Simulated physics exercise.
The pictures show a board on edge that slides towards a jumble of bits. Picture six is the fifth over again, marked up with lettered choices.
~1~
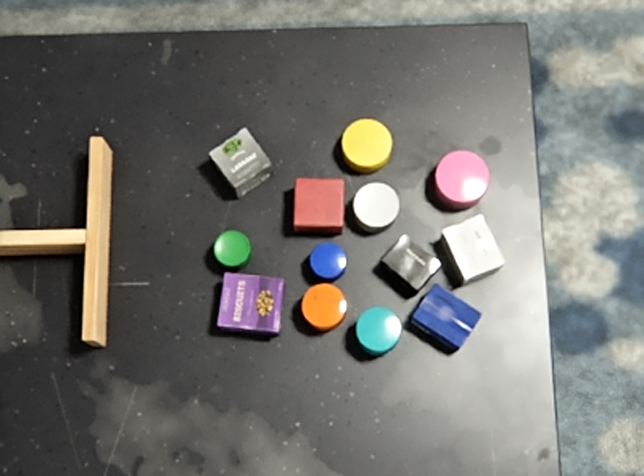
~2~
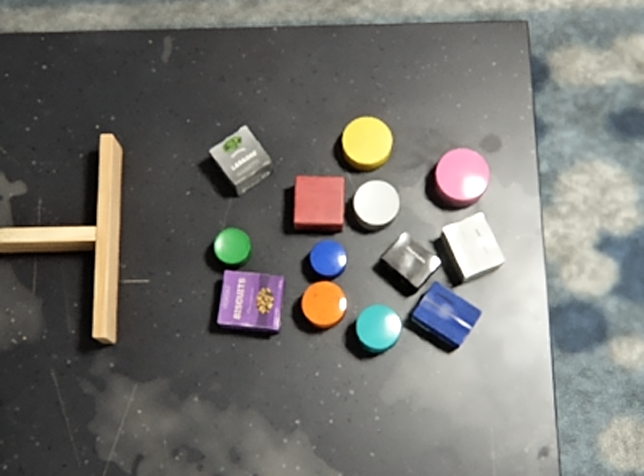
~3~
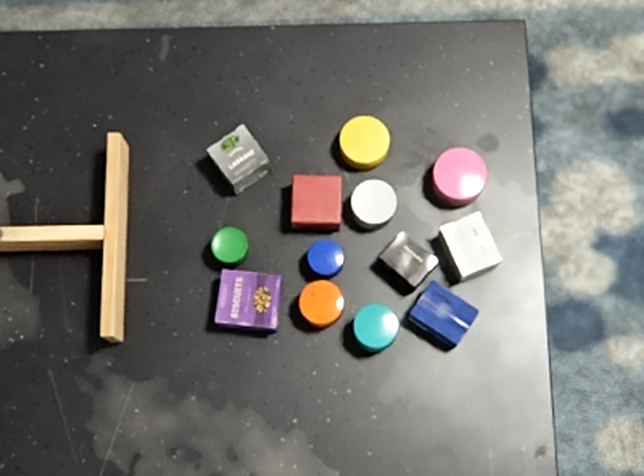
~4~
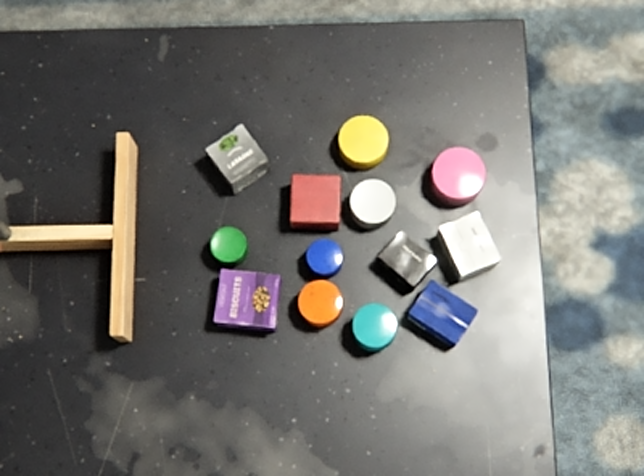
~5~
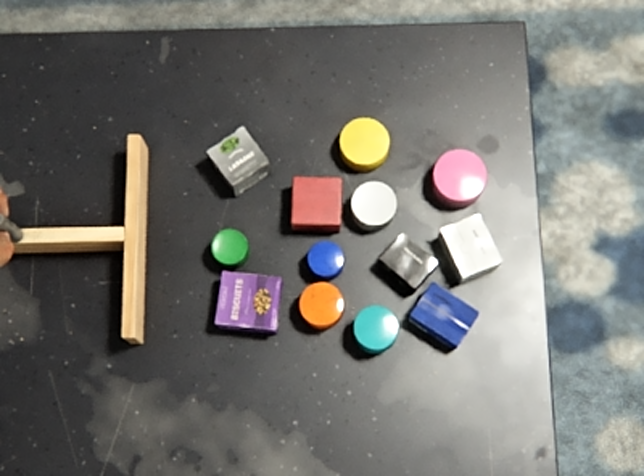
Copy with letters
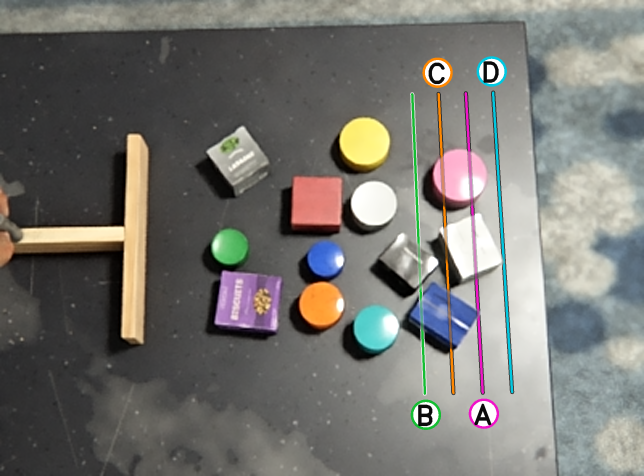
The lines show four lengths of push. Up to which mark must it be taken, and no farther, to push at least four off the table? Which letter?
Up to line A.
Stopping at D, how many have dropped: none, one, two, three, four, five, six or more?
By then, six or more.
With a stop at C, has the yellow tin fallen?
No.
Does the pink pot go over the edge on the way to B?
No.
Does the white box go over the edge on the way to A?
Yes.
On the copy, A at (474, 237); B at (418, 238); C at (446, 238); D at (502, 237).
On A. First, board (254, 231); turquoise pot (381, 331); grey packet (286, 164).
Then, board (376, 228); white box (521, 241); blue box (505, 335).
Finally, board (474, 226); white box over the edge; black packet over the edge; six fallen.
By contrast, B drops only one; C drops only two; D drops eight, but is farther than needed.
